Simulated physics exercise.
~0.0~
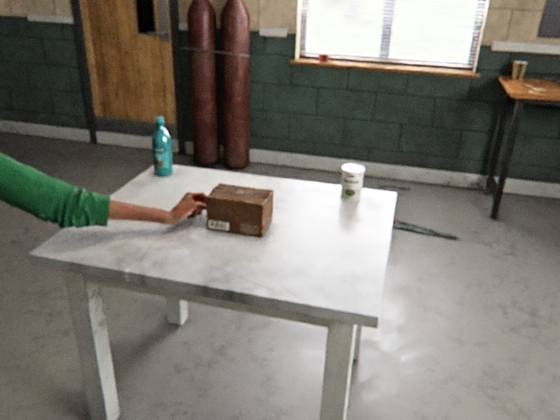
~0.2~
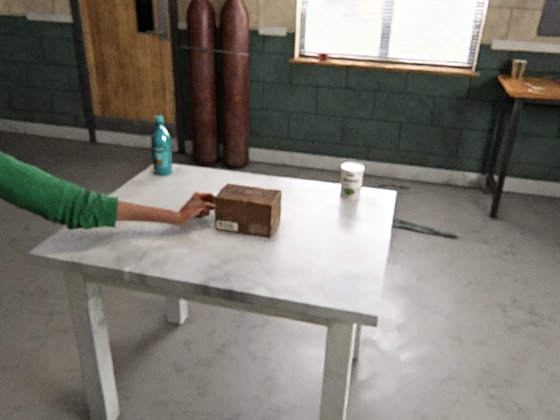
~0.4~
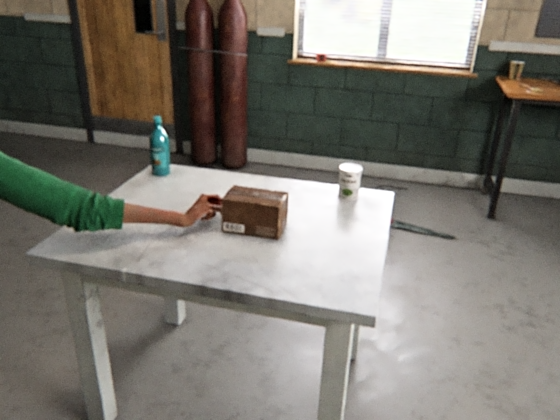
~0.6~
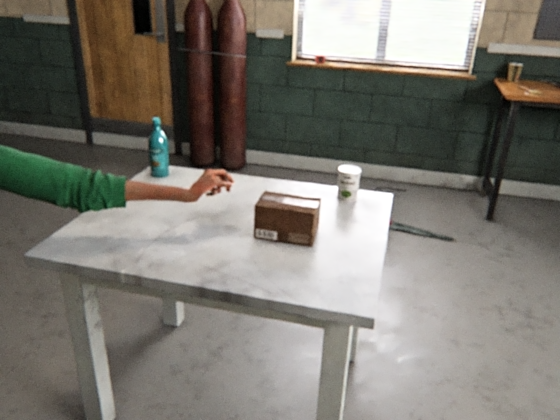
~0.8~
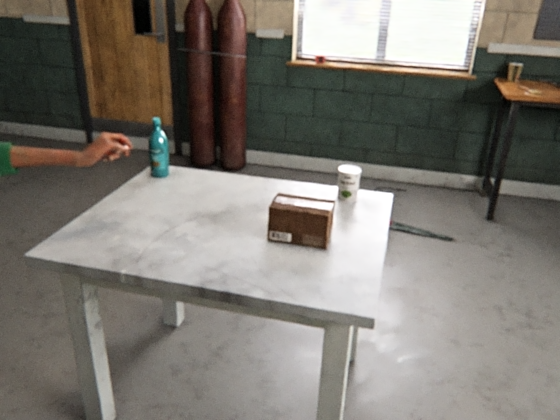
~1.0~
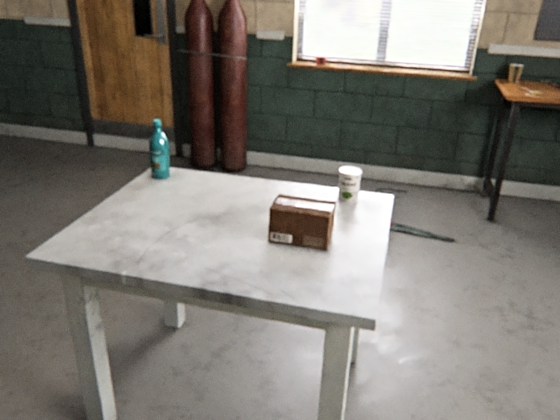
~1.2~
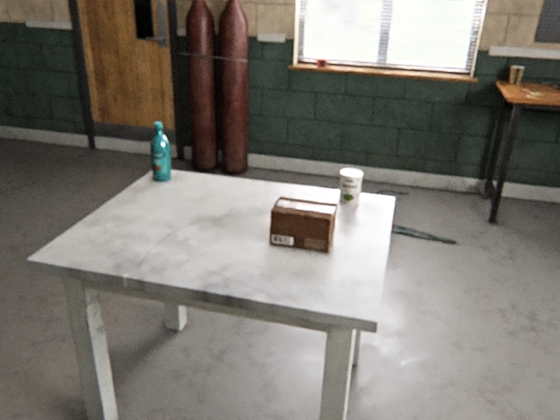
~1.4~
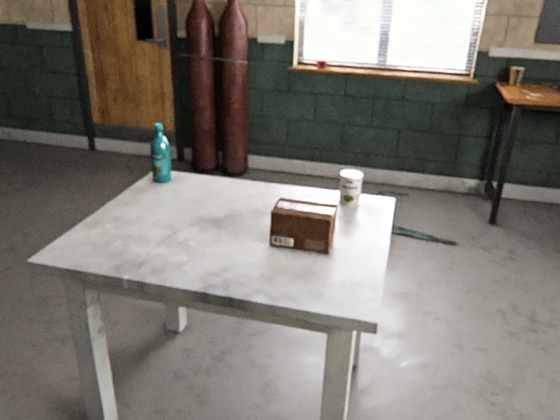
A brown box sits near the middle of a pale table, with a hand in a green sleeve reaching in from the left to touch its side. The hand pushes the box to the right, while a turquoise bottle and a white tin stay where they stand toward the back. The fingers then come away, and the box slides a little farther on its own as the arm draws back out of view to the left. The box slows and stops in front of the white tin. It ends at rest, still upright on the tabletop, to the right of where it began.
